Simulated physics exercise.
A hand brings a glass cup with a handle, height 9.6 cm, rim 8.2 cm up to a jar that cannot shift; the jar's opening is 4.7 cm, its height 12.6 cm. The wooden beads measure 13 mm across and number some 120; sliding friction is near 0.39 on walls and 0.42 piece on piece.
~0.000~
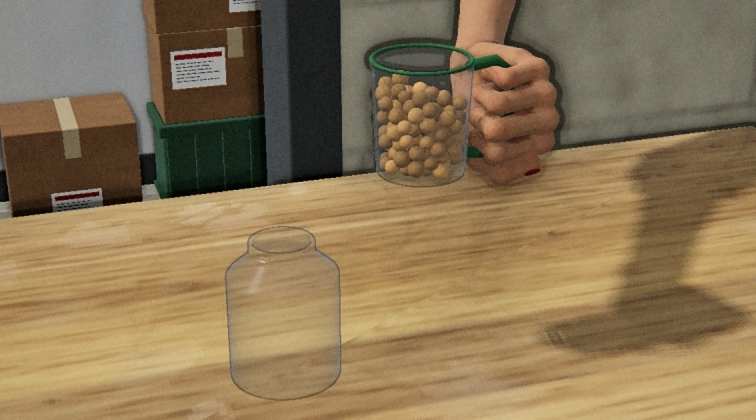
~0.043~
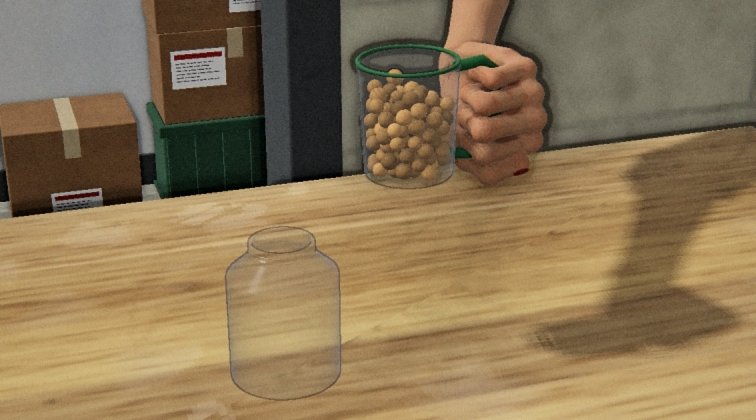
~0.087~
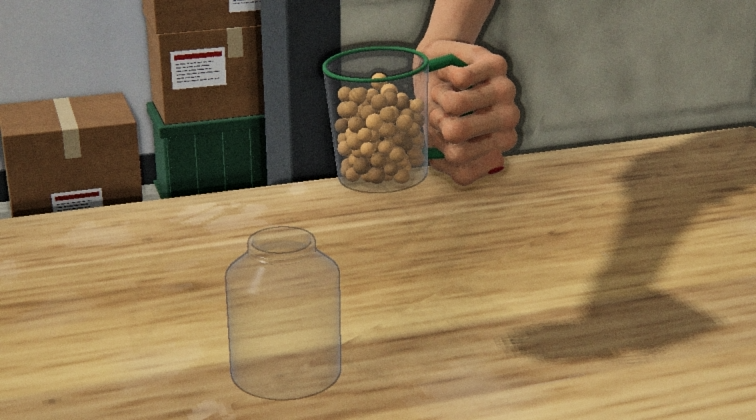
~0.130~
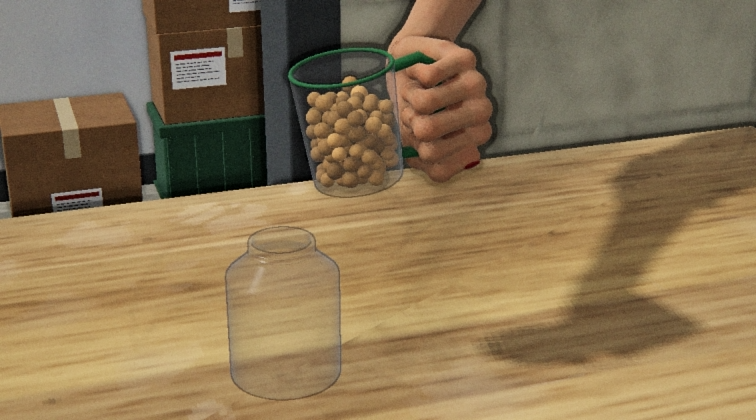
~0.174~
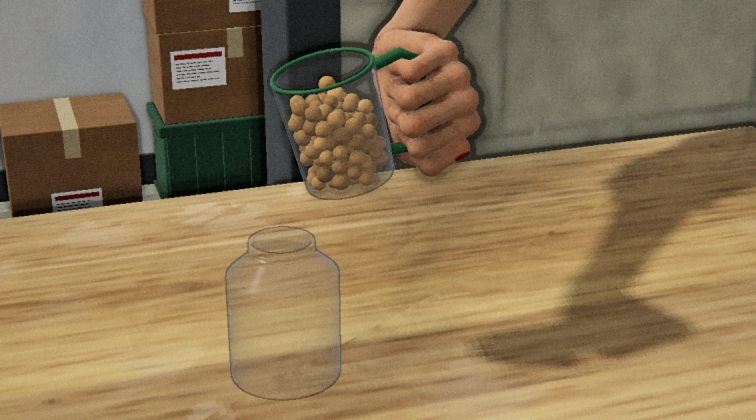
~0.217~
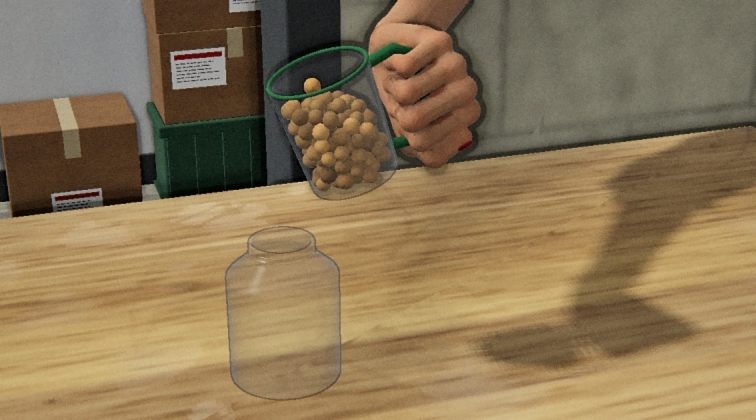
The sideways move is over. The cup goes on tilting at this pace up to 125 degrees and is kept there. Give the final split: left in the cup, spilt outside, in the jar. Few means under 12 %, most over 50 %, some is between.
Left in the cup: Very few; spilt outside: A fair share; in the jar: The larger part.
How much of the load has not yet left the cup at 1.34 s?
Some 0 per cent of the load.
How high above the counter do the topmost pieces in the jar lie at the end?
About 4.0 cm.
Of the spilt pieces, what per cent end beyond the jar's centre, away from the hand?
About 90 per cent.
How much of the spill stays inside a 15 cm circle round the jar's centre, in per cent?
Some 30 per cent.
After 0.65 s, tilt 69 degrees; the cup holds 100 %, the jar 0 %.
After 0.95 s, tilt 104 degrees; the cup holds 95 %, the jar 0 %.
Then, at 1.34 s, tilt 125 degrees; the cup holds 0 %, the jar 55 %.
In the end, at 2.5 s, still above 0 %, spilt 35 %, jar 65 %.
